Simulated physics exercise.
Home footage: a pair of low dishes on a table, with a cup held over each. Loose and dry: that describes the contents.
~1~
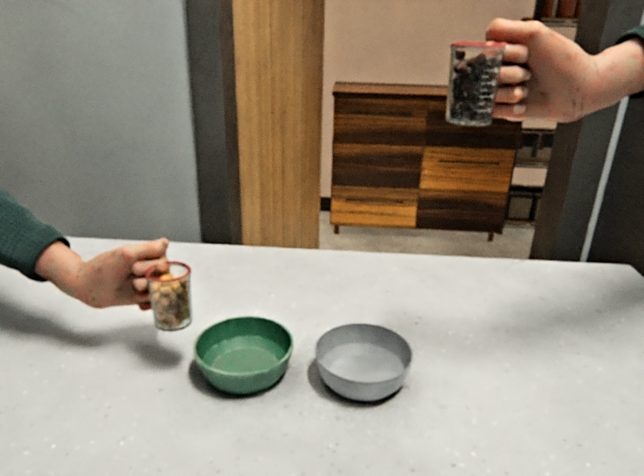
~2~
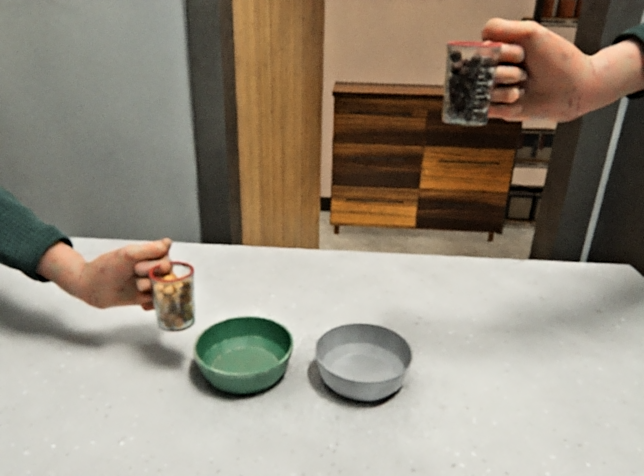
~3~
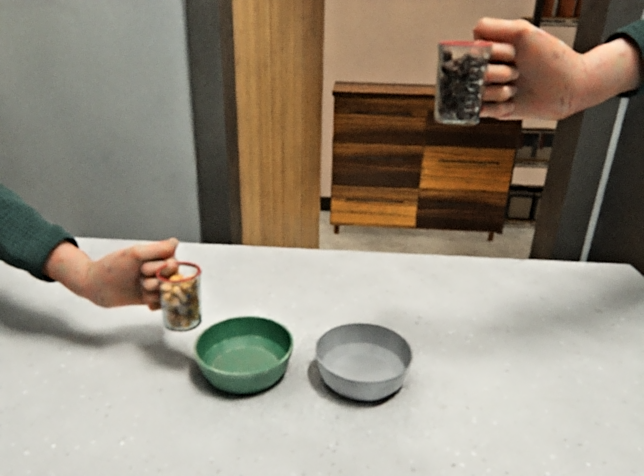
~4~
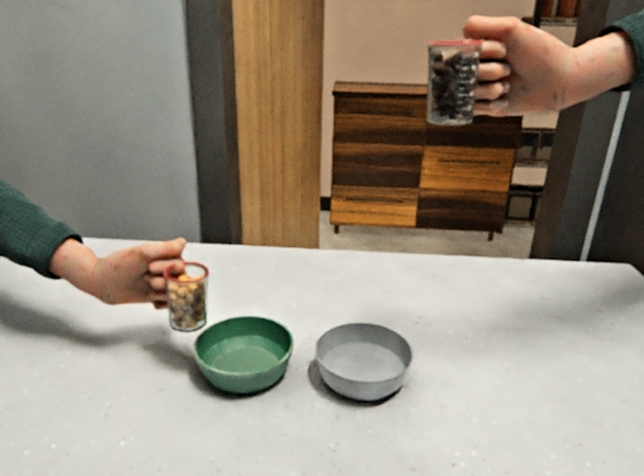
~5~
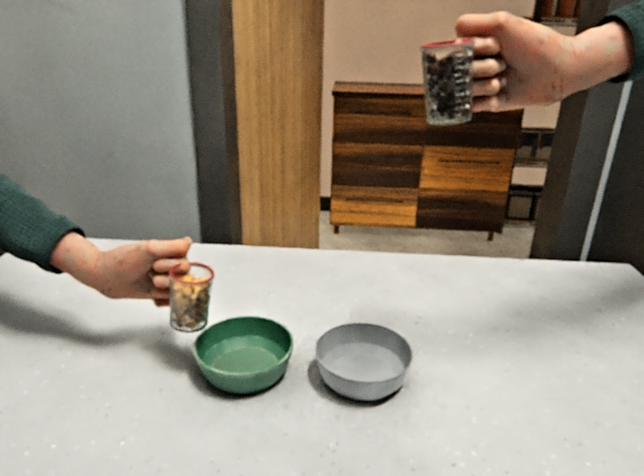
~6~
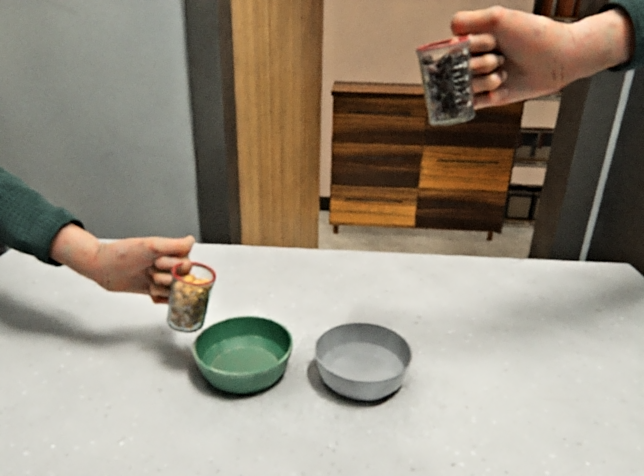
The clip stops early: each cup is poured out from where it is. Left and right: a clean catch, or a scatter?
Looking at the left dish, it misses none; the right dish sheds a few pieces.
Then, 0.38 s past the last view, left, all still in the cup; right, all still in the cup.
Then, 0.86 s past the last view, left, all still in the cup; right, all still in the cup.
Then, 1.38 s past the last view, left, about two thirds still in the cup, about a quarter in the dish, a small part in the air; right, about half still in the cup, a small part in the dish, about half in the air.
Finally, left, all in the dish, none outside the dish; right, most in the dish, about a quarter outside the dish.
